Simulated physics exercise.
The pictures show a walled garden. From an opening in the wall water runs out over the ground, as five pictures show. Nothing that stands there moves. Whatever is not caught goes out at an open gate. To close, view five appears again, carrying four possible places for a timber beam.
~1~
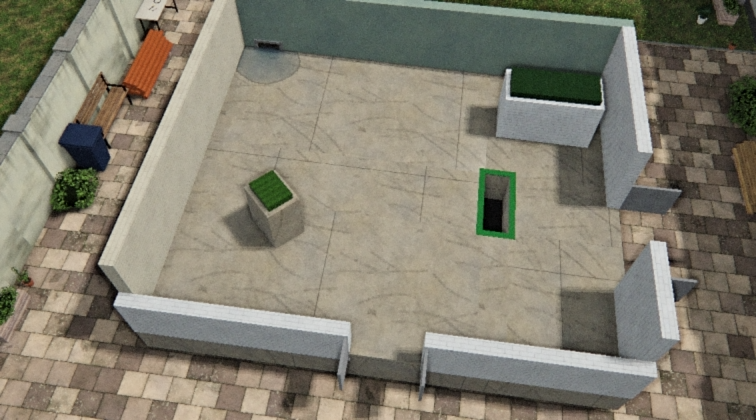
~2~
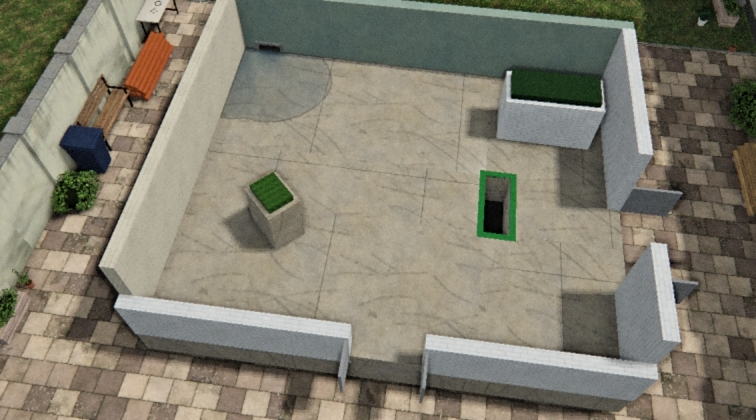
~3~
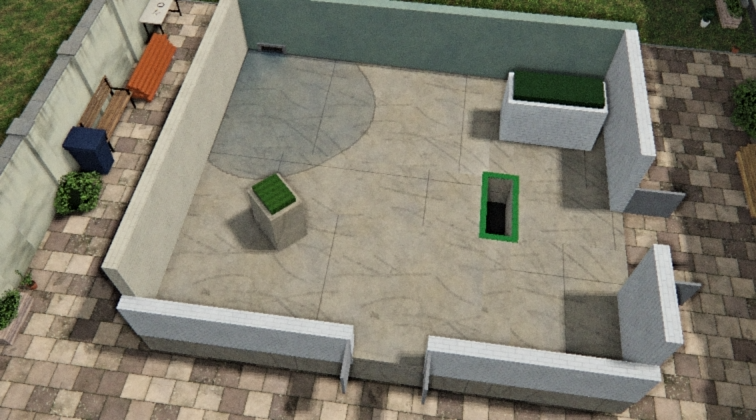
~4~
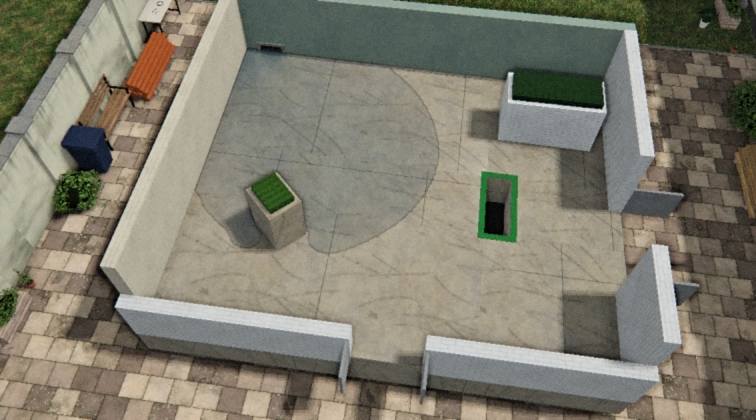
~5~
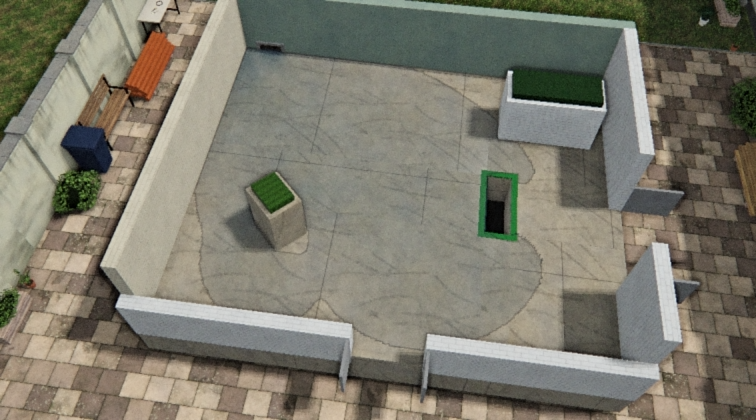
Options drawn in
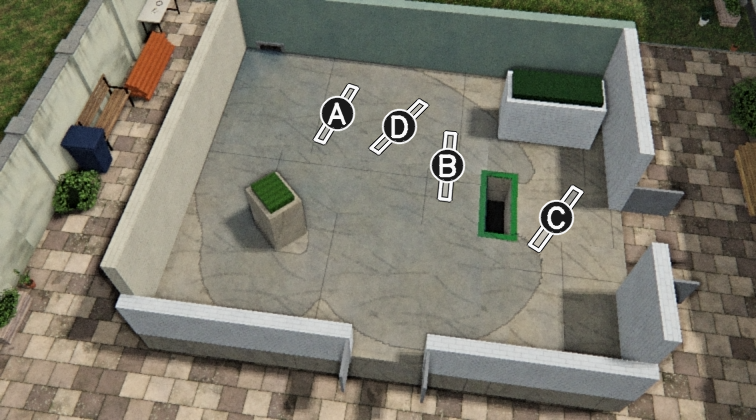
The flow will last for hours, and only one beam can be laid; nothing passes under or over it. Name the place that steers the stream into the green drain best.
Best: C.
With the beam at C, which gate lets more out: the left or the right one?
More leaves on the right.
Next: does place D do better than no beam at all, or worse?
It is worse.
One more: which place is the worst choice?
Place B.
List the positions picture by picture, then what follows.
The first frame shows outfall at (269, 45); green drain at (497, 203); open gate at (610, 247); open gate at (387, 346); 2 % of the ground under water, visible out to (287, 76); green drain still dry.
In the second frame, 8 % of the ground under water, visible out to (263, 119); green drain still dry.
In the third frame, 18 % of the ground under water, visible out to (252, 174); green drain still dry.
In the fourth frame, 37 % of the ground under water, visible out to (350, 242); green drain still dry.
In the fifth frame, 65 % of the ground under water, visible out to (525, 300); green drain taking water.
In white, A from (319, 141) to (353, 86); B from (444, 199) to (450, 133); C from (534, 247) to (577, 189); D from (374, 150) to (422, 103).
With A, about 17 % of the stream goes into the green drain, about 82 % out by the gates.
With B, about 10 % of the stream goes into the green drain, about 88 % out by the gates.
With C, about 30 % of the stream goes into the green drain, about 69 % out by the gates.
With D, about 19 % of the stream goes into the green drain, about 80 % out by the gates.
